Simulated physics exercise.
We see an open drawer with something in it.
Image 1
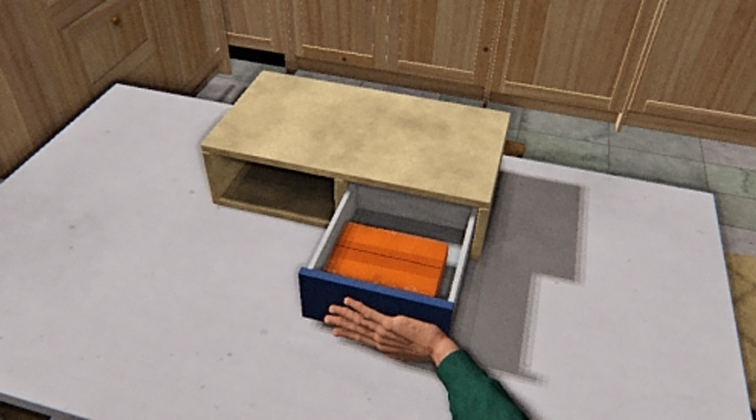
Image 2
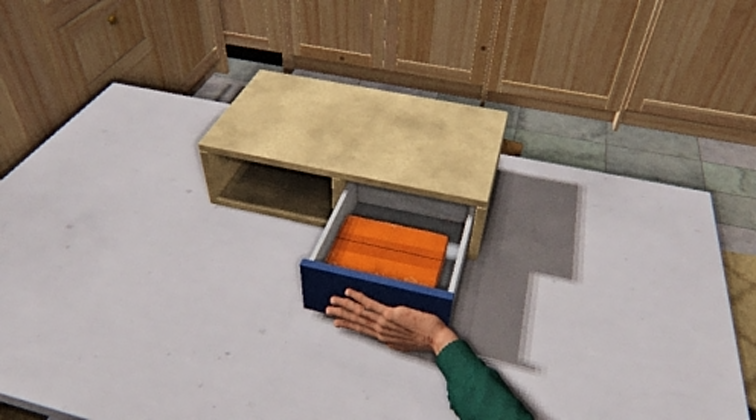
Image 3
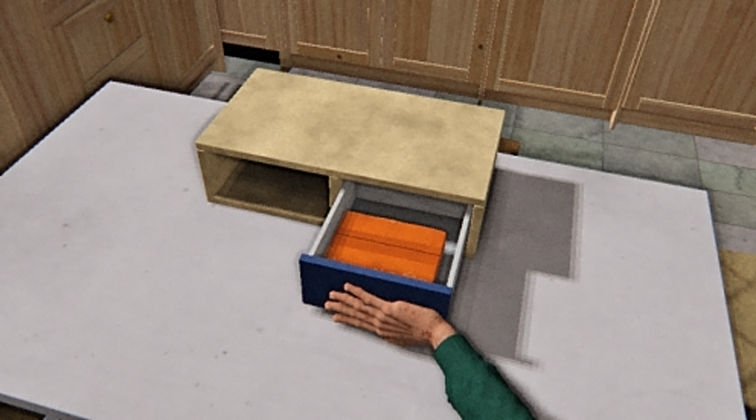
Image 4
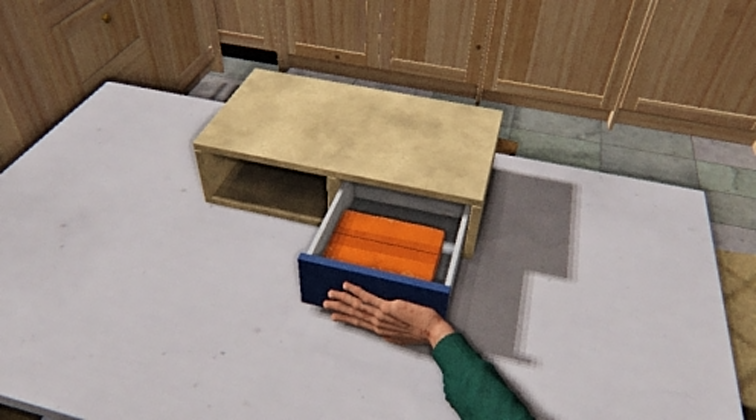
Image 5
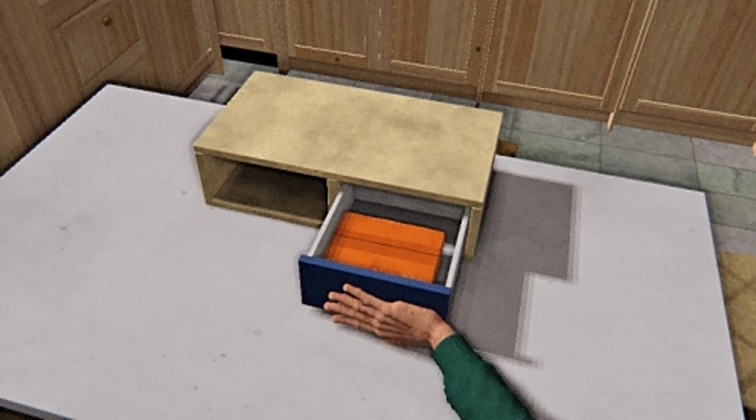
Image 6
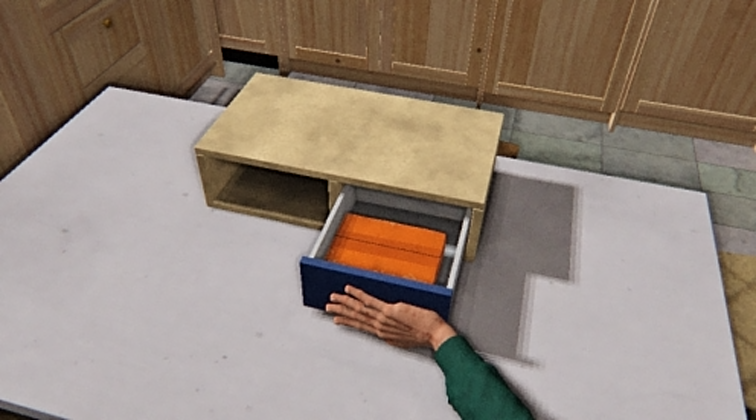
On a white kitchen counter, a hand resting against the blue front of an open drawer holding an orange box, barely moving.
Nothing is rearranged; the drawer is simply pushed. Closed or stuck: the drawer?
Pushed home.
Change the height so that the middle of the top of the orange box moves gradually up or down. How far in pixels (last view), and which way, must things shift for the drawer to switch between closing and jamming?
24 pixels, up.
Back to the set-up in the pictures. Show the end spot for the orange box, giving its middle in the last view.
The middle ends up near (413, 183).
Then, 0.36 s on from there, drawer starting in.
Then, 0.60 s on from there, drawer about half in.
Then, 0.80 s on from there, drawer nearly in.
In the end, the drawer goes all the way in.
